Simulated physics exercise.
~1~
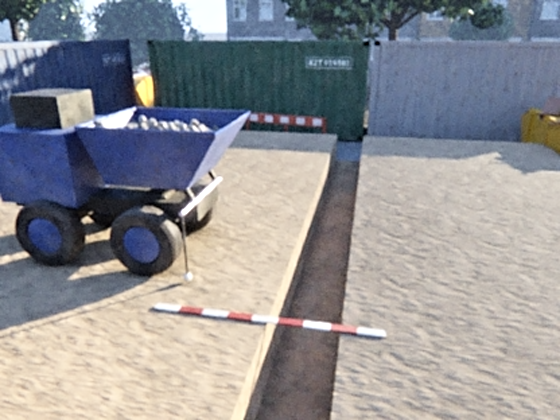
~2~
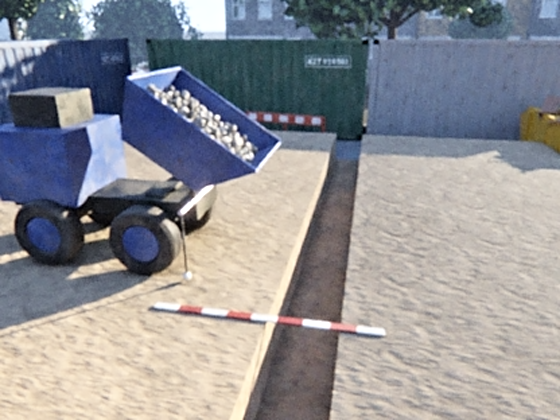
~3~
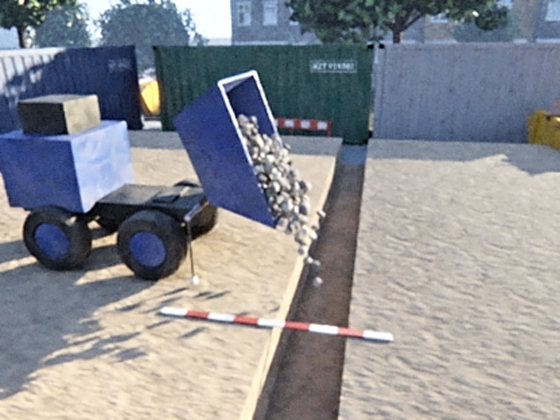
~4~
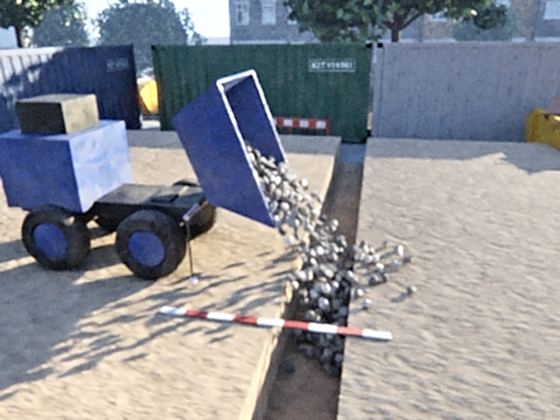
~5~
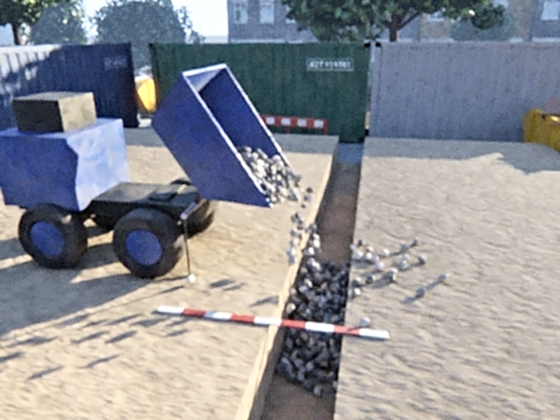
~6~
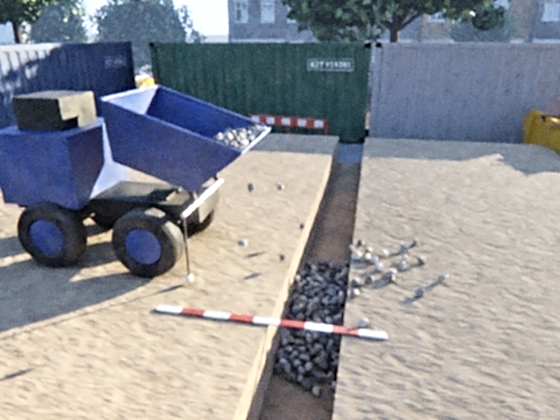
A blue site dumper with black wheels stands at the left of a sandy yard, seen from slightly above by a gently swaying camera, with a narrow trench to its right. Blue, green and grey containers line the back, and a red and white striped pole lies across the trench. The skip, loaded with grey stones, tips steeply to the right, and the stones pour over its lip into the trench, some scattering onto the far side. The skip then swings back down, still slightly tilted and holding some stones, leaving a dark heap in the trench and a few stones beyond it.
